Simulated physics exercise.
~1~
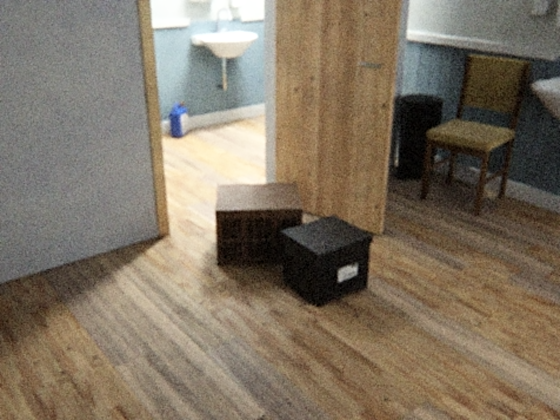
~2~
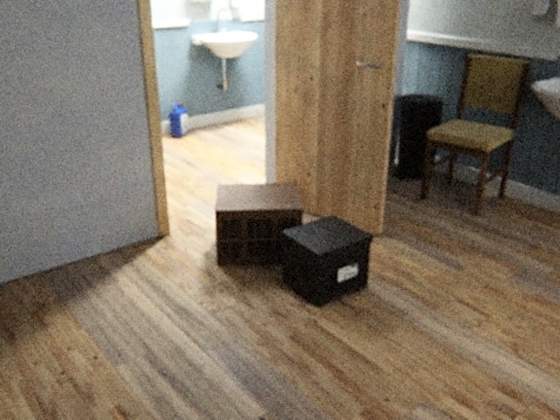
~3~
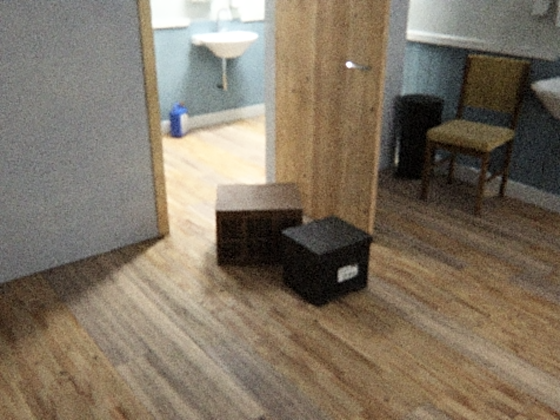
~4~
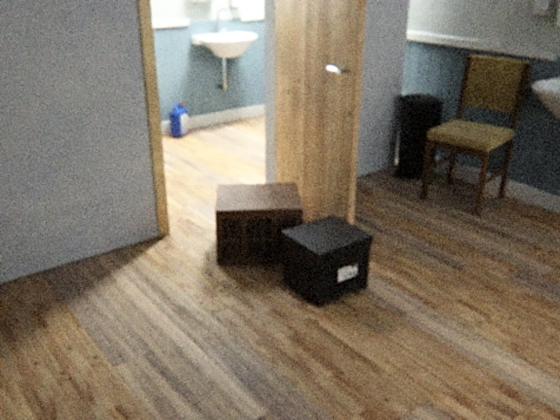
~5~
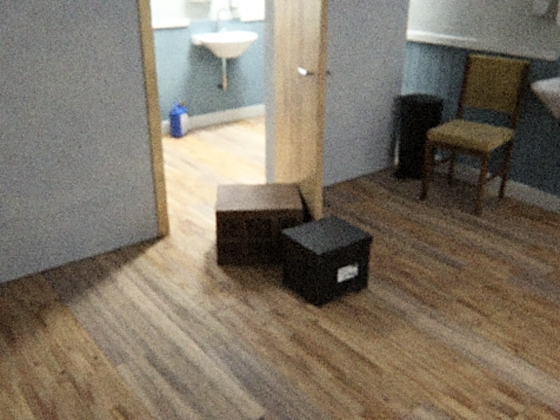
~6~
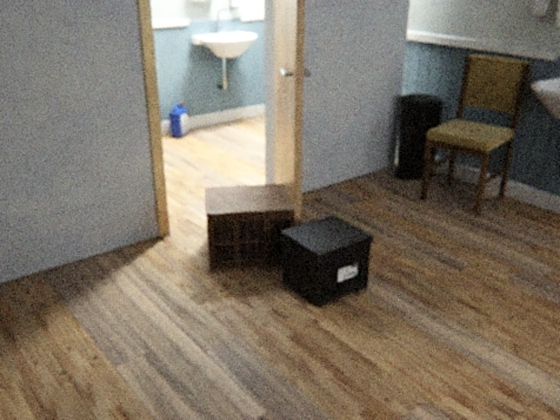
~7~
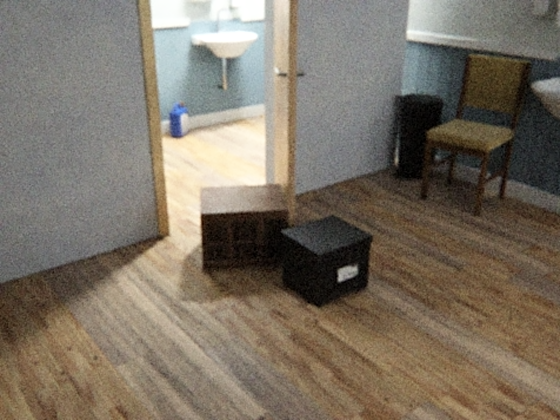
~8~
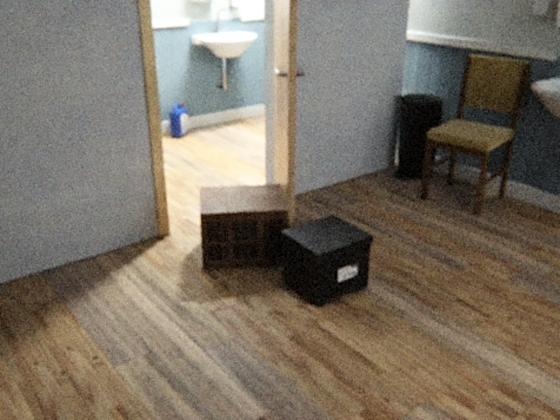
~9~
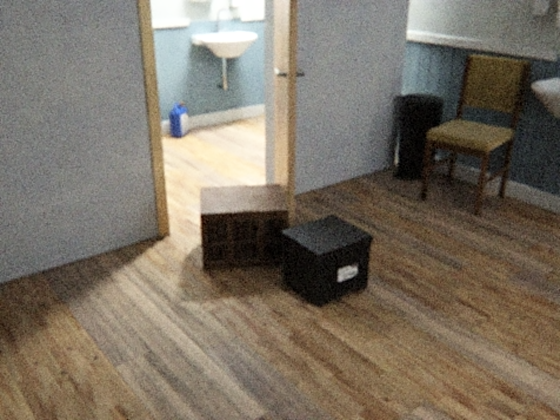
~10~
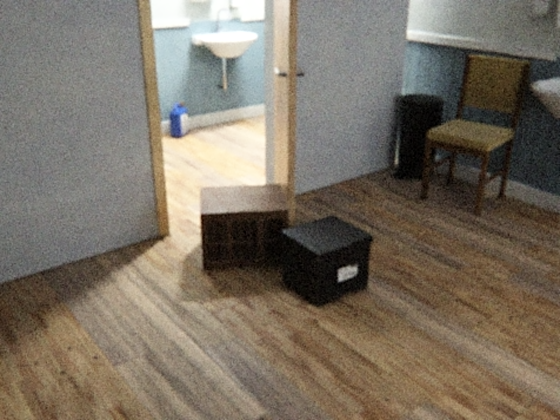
A light wooden door stands wide open in a grey partition, seen from slightly above across a wood-plank floor. A brown chest sits by the doorway with a black box bearing a white label to its right; a white sink and blue bottle show beyond, and a chair with a yellowish seat and a dark bin stand at right. The door swings steadily left towards its frame, with nobody in sight. It reaches the brown chest, which shifts slightly left while the black box stays put. Then both stop, leaving the door blocked partly open against the chest.
